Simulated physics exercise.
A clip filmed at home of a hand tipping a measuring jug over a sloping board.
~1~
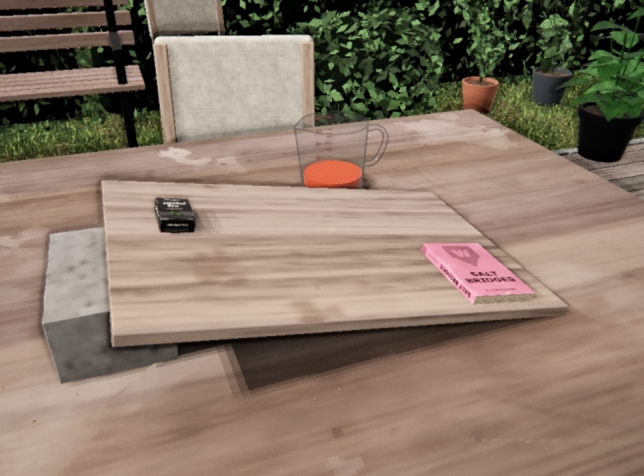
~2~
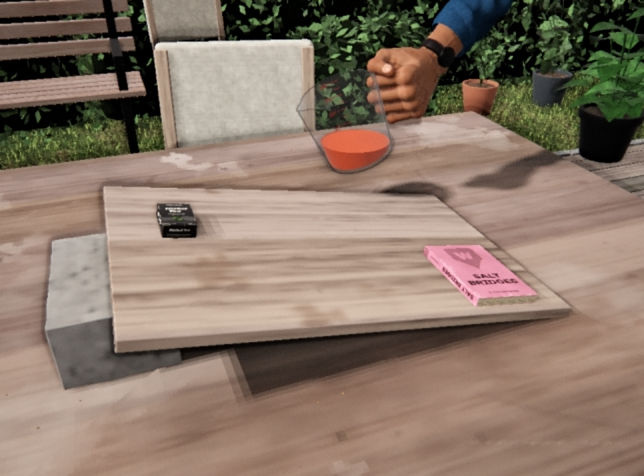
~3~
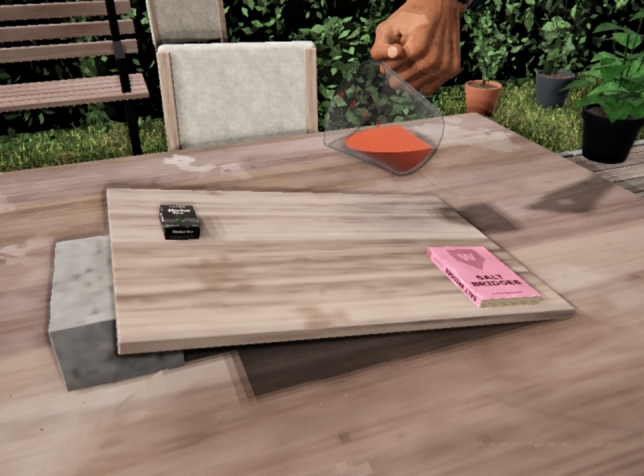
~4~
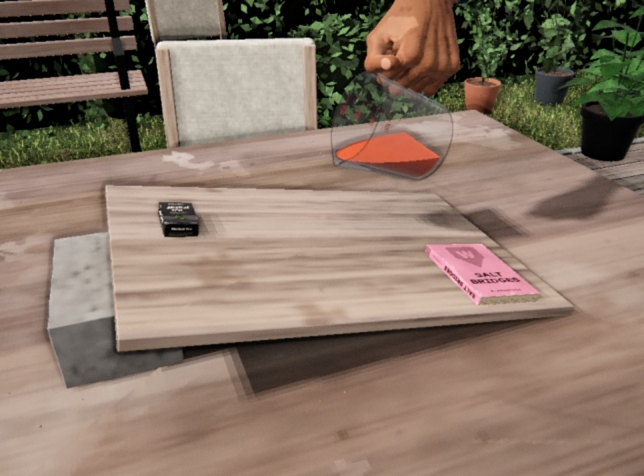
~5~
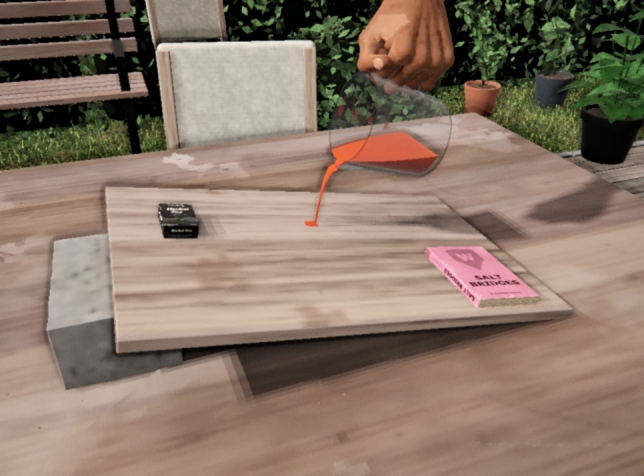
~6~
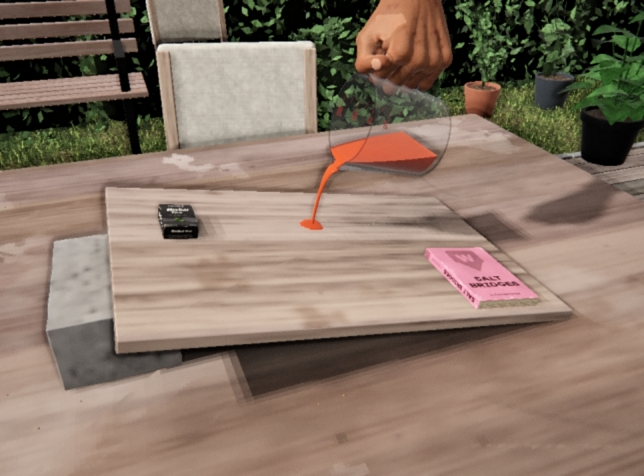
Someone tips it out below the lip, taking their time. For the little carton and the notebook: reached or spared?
Little carton, spared; notebook, spared.
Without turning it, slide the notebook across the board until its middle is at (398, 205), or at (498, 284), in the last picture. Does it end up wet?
At the first place it gets wet, at the second it escapes.
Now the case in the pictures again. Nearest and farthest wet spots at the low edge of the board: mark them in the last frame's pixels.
It's wet between (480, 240) at the near end and (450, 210) at the far end.
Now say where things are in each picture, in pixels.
In the first picture, the board slopes down to the right; measuring jug (333, 153) about a quarter full; little carton (174, 215); notebook (475, 271).
In the second picture, measuring jug (349, 121) tipped 20° with all of its load; little carton (176, 220).
In the third picture, measuring jug (384, 120) tipped 55° with all of its load; notebook (481, 274).
In the fourth picture, the board slopes down to the right; measuring jug (390, 129) tipped 65° with all of its load; little carton (178, 219).
In the fifth picture, the first of it lands; measuring jug (388, 128) tipped 70° with all of its load; notebook (479, 274).
In the sixth picture, the first of it lands; measuring jug (388, 127) tipped 70° with all of its load; little carton (178, 221); notebook (479, 276).
Shortly, it runs down to the right; the little carton is still dry; the notebook is still dry.
Then, it runs down to the right and off the end; the little carton is still dry; the notebook is still dry.
At the finish, it runs down to the right and off the end; the little carton is still dry; the notebook is still dry.
